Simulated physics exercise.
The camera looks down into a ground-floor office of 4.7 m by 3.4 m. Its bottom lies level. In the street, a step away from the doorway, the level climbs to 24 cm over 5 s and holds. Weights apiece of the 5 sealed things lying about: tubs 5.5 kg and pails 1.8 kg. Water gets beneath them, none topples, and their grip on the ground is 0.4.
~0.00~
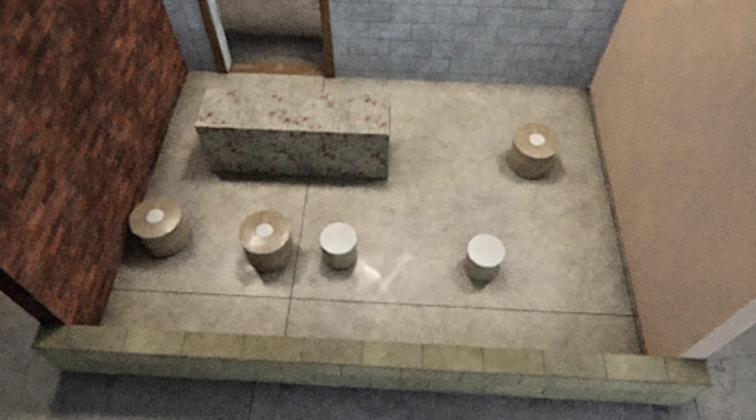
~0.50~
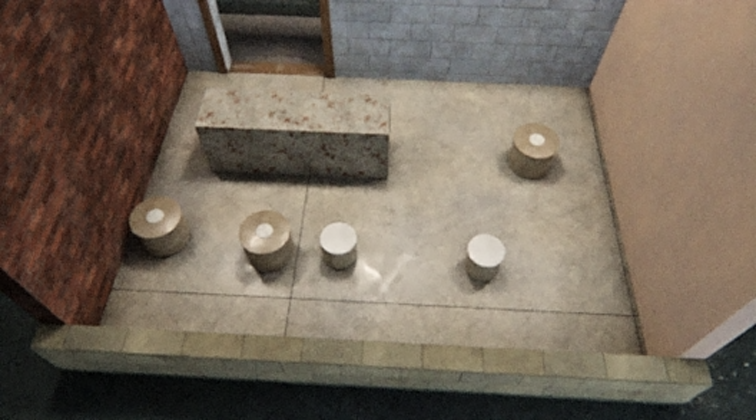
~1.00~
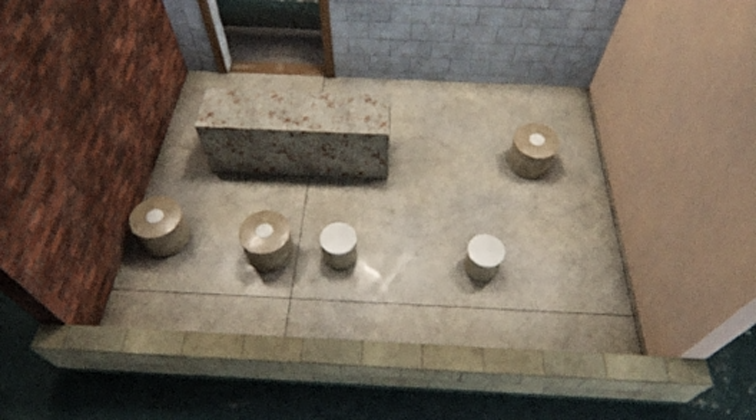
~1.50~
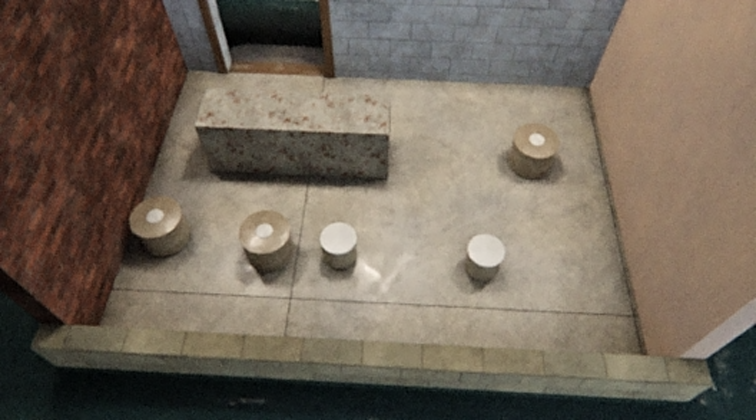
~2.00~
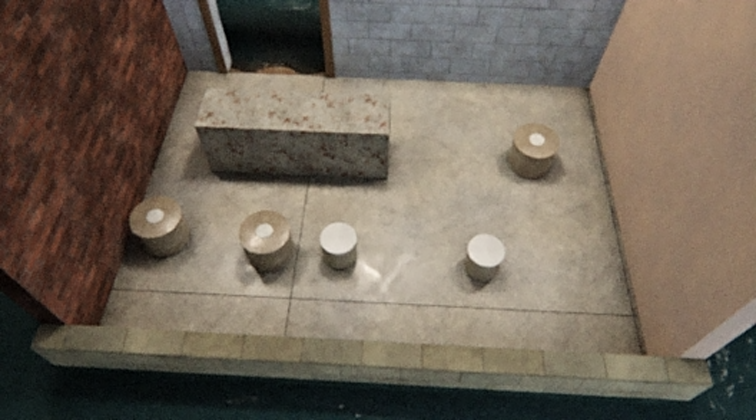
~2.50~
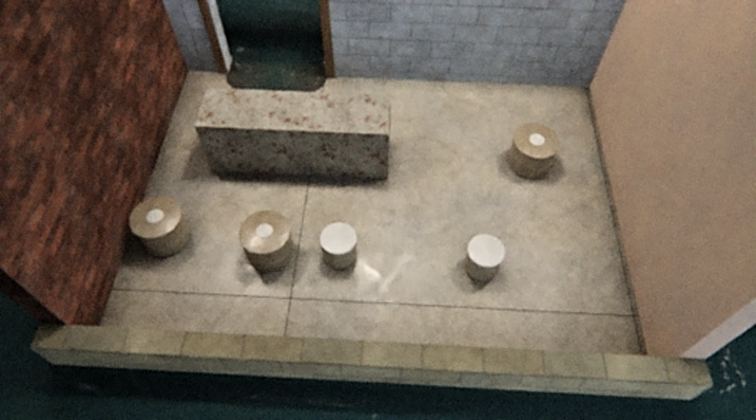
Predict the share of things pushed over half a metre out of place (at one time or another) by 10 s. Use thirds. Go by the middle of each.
It is one to two thirds.
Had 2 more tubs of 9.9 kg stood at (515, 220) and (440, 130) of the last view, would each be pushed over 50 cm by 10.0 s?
In turn: Short of it, past it.
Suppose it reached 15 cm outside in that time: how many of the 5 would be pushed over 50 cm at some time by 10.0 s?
In that case 1 of them.
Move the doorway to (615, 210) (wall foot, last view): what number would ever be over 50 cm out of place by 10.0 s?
In that case 5 of them.
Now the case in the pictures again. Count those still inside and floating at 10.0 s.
4 of them.
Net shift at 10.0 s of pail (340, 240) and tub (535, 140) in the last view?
In that order: 60 cm, 200 cm.
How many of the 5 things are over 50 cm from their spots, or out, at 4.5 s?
0 of them.
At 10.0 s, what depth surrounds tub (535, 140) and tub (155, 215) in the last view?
Roughly 11 and 4 cm.
After 3.5 s 0 of 5 are over 50 cm from their spots; 0 afloat.
After 4.5 s 0 of 5 are over 50 cm from their spots; 0 afloat.
After 7.0 s 1 of 5 are over 50 cm from their spots; 1 afloat.
After 10.0 s 3 of 5 are over 50 cm from their spots, and 3 have been at some point; 4 afloat.
